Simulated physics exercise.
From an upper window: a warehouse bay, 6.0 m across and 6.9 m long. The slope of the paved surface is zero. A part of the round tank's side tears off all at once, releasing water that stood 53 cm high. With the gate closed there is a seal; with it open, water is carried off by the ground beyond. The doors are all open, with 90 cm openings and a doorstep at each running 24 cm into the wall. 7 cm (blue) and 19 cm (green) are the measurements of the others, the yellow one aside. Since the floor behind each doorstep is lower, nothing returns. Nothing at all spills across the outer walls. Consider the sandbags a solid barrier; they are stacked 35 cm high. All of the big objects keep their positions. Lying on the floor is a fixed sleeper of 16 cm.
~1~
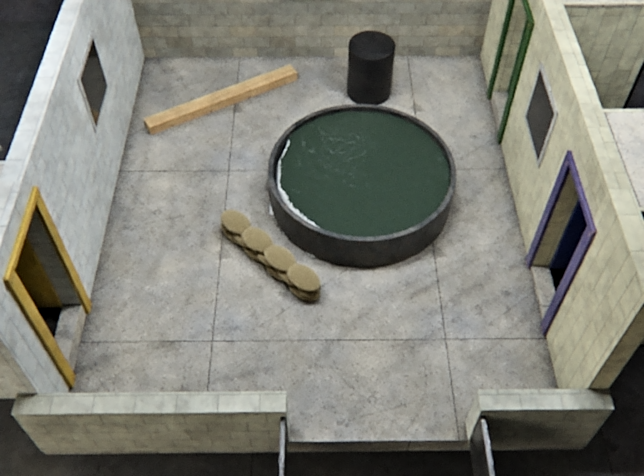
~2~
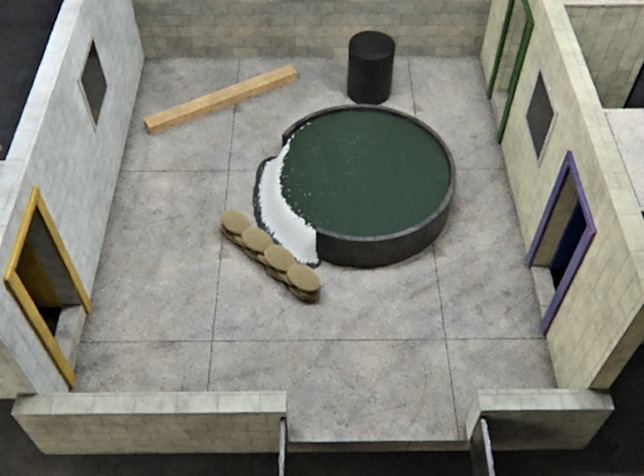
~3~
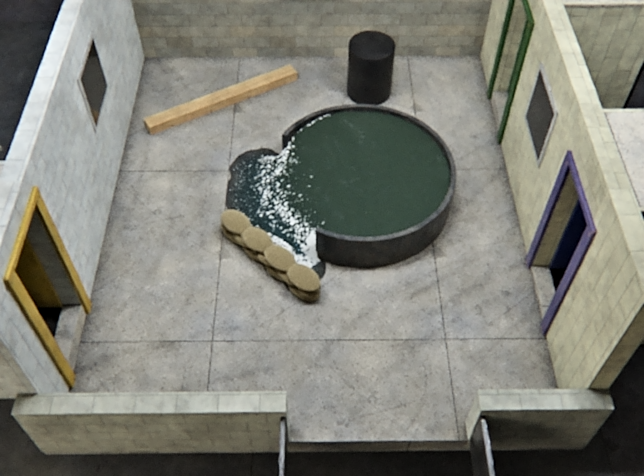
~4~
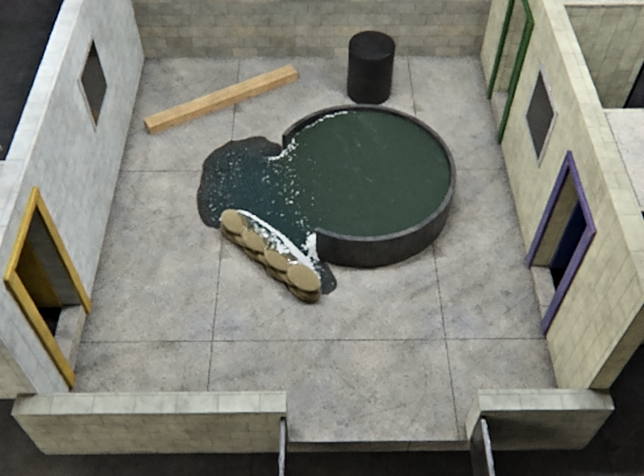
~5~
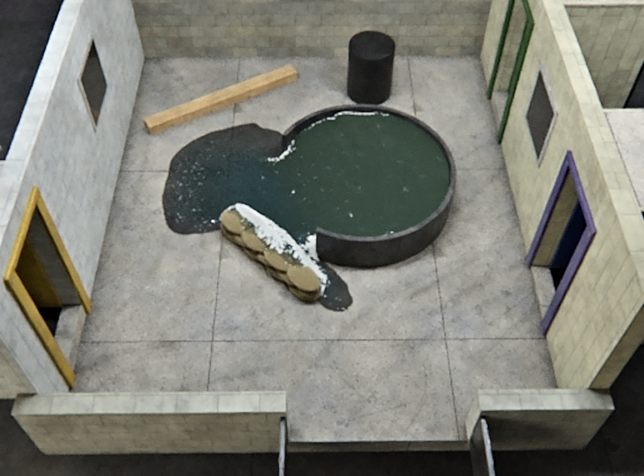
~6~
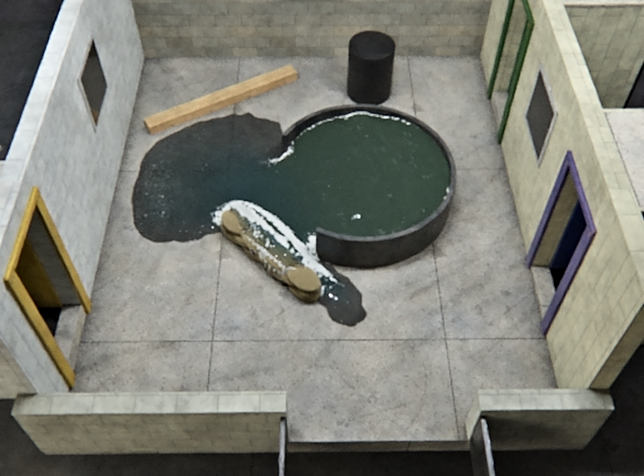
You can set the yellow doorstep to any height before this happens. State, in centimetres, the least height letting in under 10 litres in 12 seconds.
It is roughly 5.5 cm.
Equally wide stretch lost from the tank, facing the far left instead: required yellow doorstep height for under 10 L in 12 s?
At least roughly 8.0 centimetres tall.
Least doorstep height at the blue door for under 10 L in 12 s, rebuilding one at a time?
Roughly 6.5 cm at the blue door.
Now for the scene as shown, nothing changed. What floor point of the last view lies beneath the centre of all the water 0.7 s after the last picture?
I'd put it close to (315, 199).
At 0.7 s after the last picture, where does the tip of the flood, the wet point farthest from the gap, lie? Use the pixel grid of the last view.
Close to pixel (134, 107).
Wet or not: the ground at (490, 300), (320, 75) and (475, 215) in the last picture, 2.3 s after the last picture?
Okay, in order that's got wet, stayed dry and finally stayed dry.
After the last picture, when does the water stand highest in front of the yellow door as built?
At roughly 8.5 s.
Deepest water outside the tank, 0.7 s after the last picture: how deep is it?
Max depth: Near 41 cm.
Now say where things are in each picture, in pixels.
Still water, 53 cm deep, in the round tank at (362, 171); the yellow door at (57, 302) is dry, in the first picture.
The gap is at (277, 204), the front 0.3 m out at (264, 166); the back of the round tank holds 53 cm, in the second picture.
The gap is at (277, 207), the front 0.7 m out at (237, 166); the back of the round tank holds 53 cm, in the third picture.
The gap is at (277, 207), the front 1.1 m out at (211, 161); the back of the round tank holds 53 cm, in the fourth picture.
The gap is at (277, 208), the front 1.6 m out at (180, 158); the back of the round tank holds 53 cm, in the fifth picture.
The gap is at (277, 207), the front 2.1 m out at (149, 161); the back of the round tank holds 53 cm; 1.9 m in a straight line remain to the yellow door at (57, 302), in the sixth picture.
Then, 0.7 s after the last picture water covers 20 % of the floor, deepest (41 cm) near (281, 252); it has not reached the yellow door.
Then, 2.3 s after the last picture water covers 55 % of the floor, deepest (27 cm) near (134, 161); 5 cm at the yellow door, 0 litres in over its 25 cm doorstep.
Then, 11.3 s after the last picture water covers 95 % of the floor, deepest (10 cm) near (455, 221); 6 cm at the yellow door, 0 litres in over its 25 cm doorstep.
At the yellow door as built, the water peaked near 7 cm, 8.3 s after the last picture.
With a doorstep of 5 cm, 15 litres would have come in within the 12 s; with 6.5 cm, 6 litres. So under 10 litres takes about 5.5 cm.
